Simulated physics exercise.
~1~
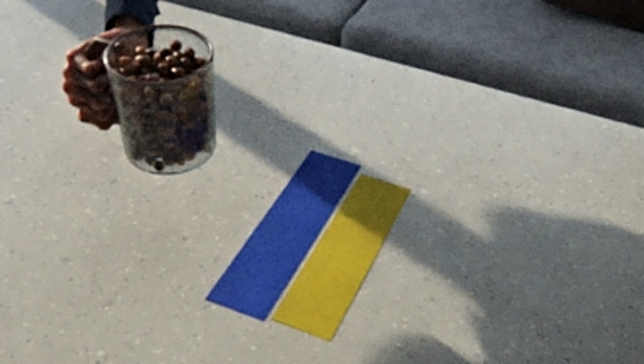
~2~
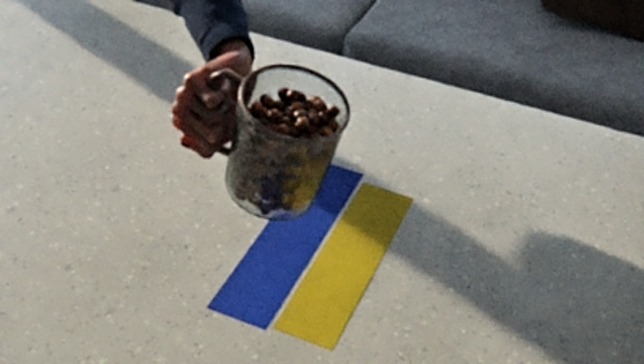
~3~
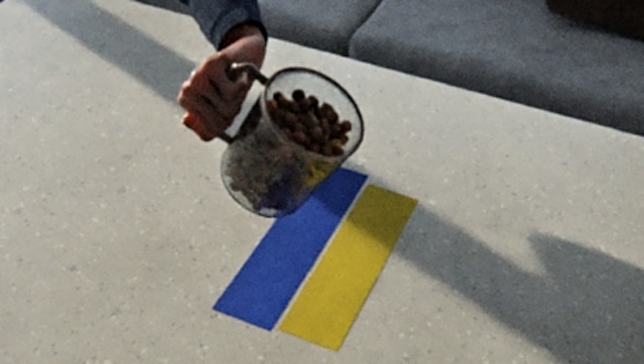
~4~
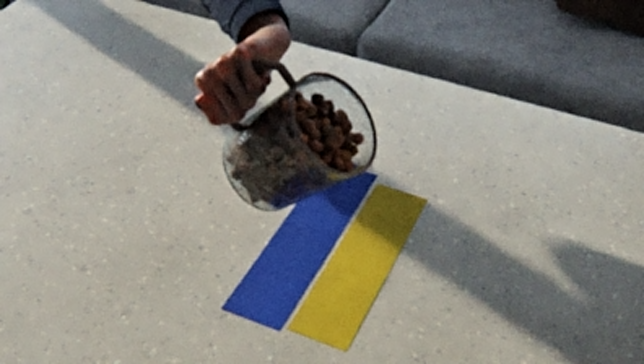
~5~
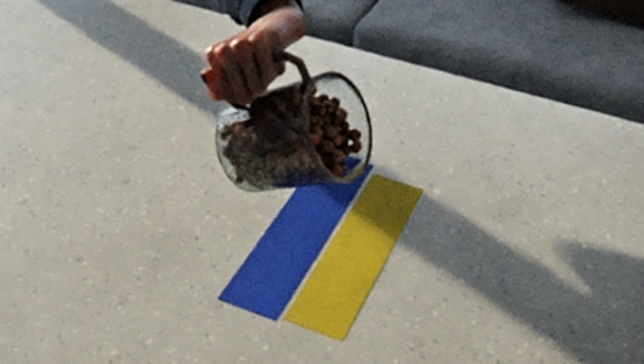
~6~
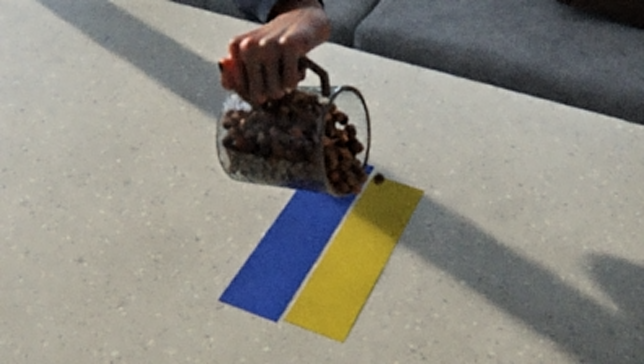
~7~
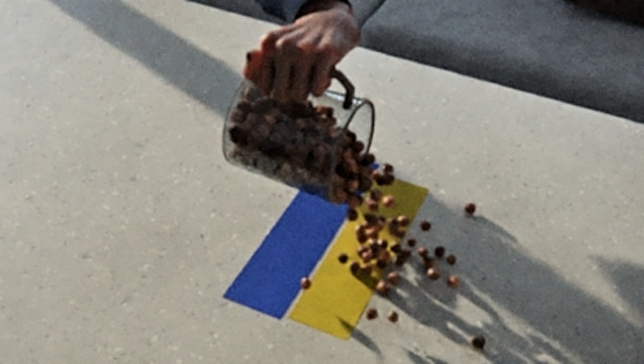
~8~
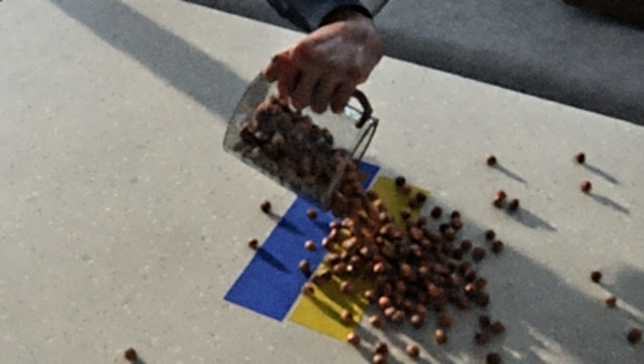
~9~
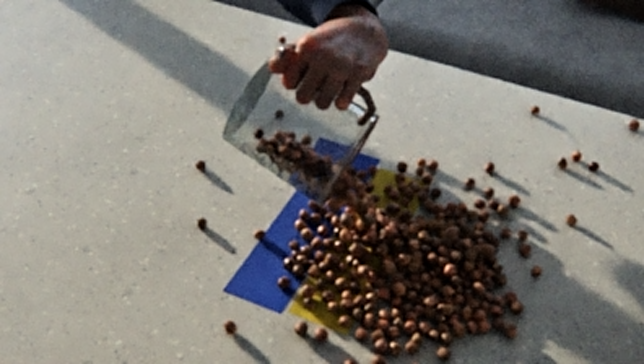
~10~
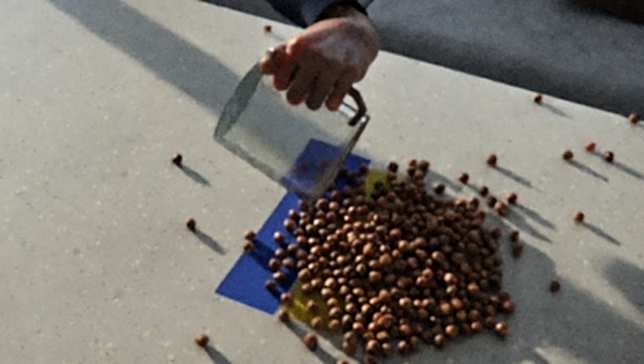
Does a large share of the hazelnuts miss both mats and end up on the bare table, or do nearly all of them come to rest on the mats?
A large share of the hazelnuts ends up on the bare table, outside both mats. The yellow mat also gets a good part of them, while the blue mat gets only a small part.
